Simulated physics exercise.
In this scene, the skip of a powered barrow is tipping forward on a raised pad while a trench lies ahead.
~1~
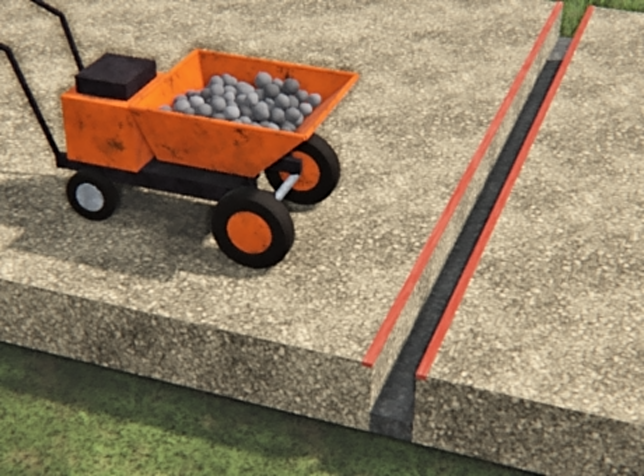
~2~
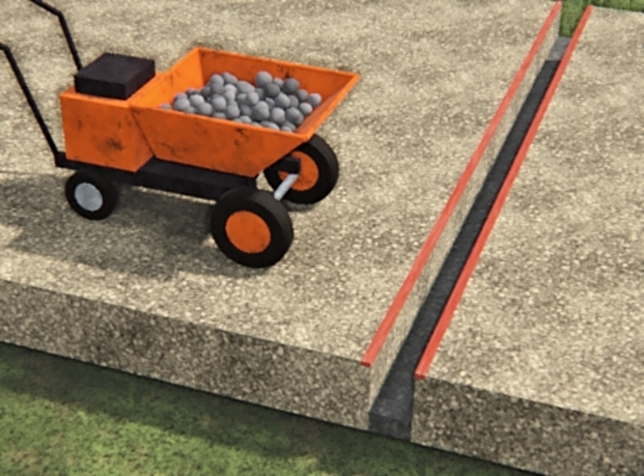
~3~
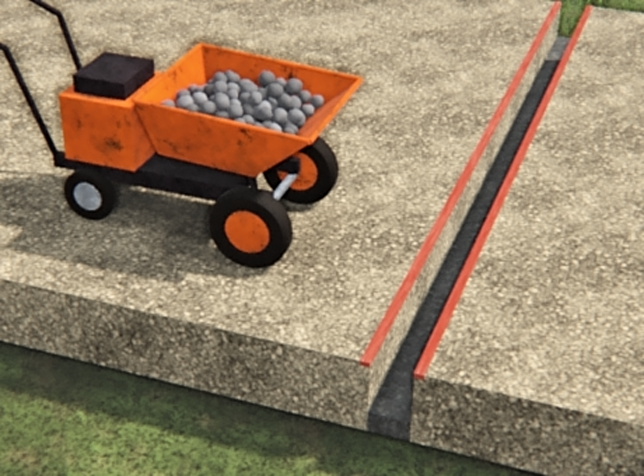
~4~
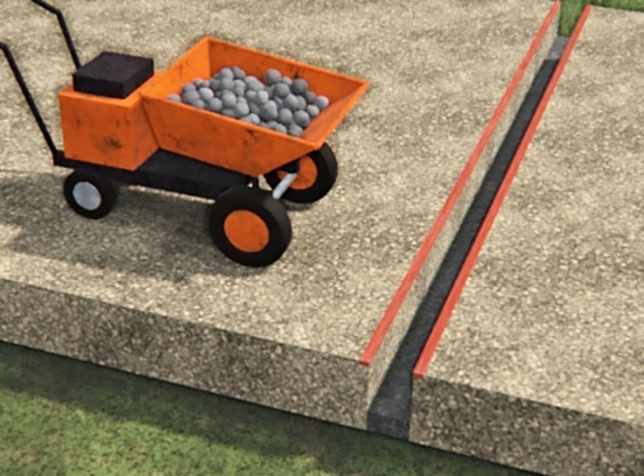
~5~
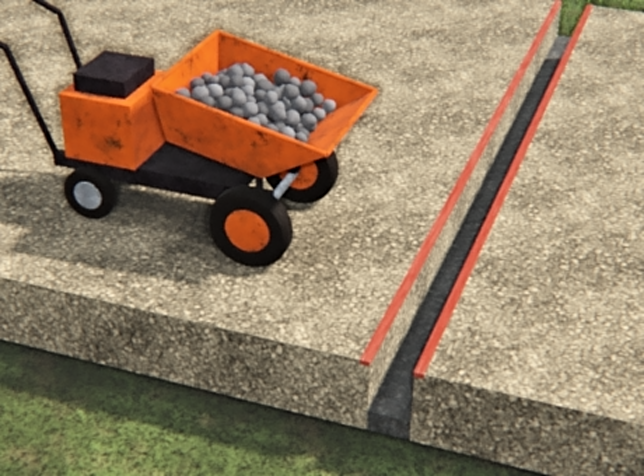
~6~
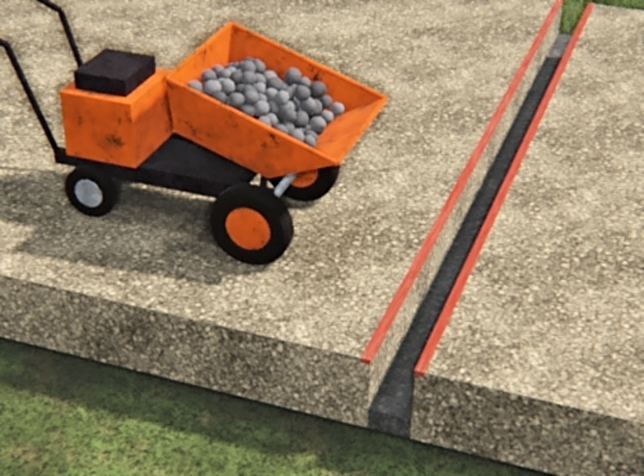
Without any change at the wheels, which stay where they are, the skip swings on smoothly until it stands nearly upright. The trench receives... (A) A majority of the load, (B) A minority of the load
A, A majority of the load.
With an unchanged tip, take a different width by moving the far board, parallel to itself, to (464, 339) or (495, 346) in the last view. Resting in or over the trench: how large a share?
Roughly 80 percent first and 80 percent second.
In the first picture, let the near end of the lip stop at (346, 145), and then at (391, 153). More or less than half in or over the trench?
Stop 1: Beyond half. Stop 2: Short of half.
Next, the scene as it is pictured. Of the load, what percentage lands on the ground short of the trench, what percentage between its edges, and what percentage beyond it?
Approximate split: Short 20 percent, between 70 percent, beyond 5 percent.
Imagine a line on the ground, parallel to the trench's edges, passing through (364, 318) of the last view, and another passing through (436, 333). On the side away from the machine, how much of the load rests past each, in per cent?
About 90 and 10 %.
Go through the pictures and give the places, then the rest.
Lip of the skip near (305, 138), level; top of the load near (224, 102), round cobbles; first edge of the trench near (387, 325); far edge near (439, 336), the trench under half as wide as the skip, and about as deep as wide, in the first picture.
Lip of the skip near (305, 138), level; top of the load near (224, 101), in the second picture.
Lip of the skip near (309, 142), tipped barely; top of the load near (226, 99), in the third picture.
Lip of the skip near (316, 147), tipped a little; top of the load near (232, 96), in the fourth picture.
Lip of the skip near (326, 155), tipped a little; top of the load near (241, 94), in the fifth picture.
Lip of the skip near (337, 163), tipped clearly; top of the load near (238, 79); first edge of the trench near (386, 322); far edge near (438, 333), in the sixth picture.
Shortly afterwards, skip tipped steeply; the whole lot in the skip.
Next, skip tipped steeply; near half in the skip; near a quarter short of the trench; near a quarter in or heaped over the trench; only a few falling.
Some moments later, skip tipped right over; a little in the skip; near a quarter short of the trench; near two thirds in or heaped over the trench; a little beyond it.
In the end, skip tipped right over; a little in the skip; near a quarter short of the trench; near two thirds in or heaped over the trench; a little beyond it.
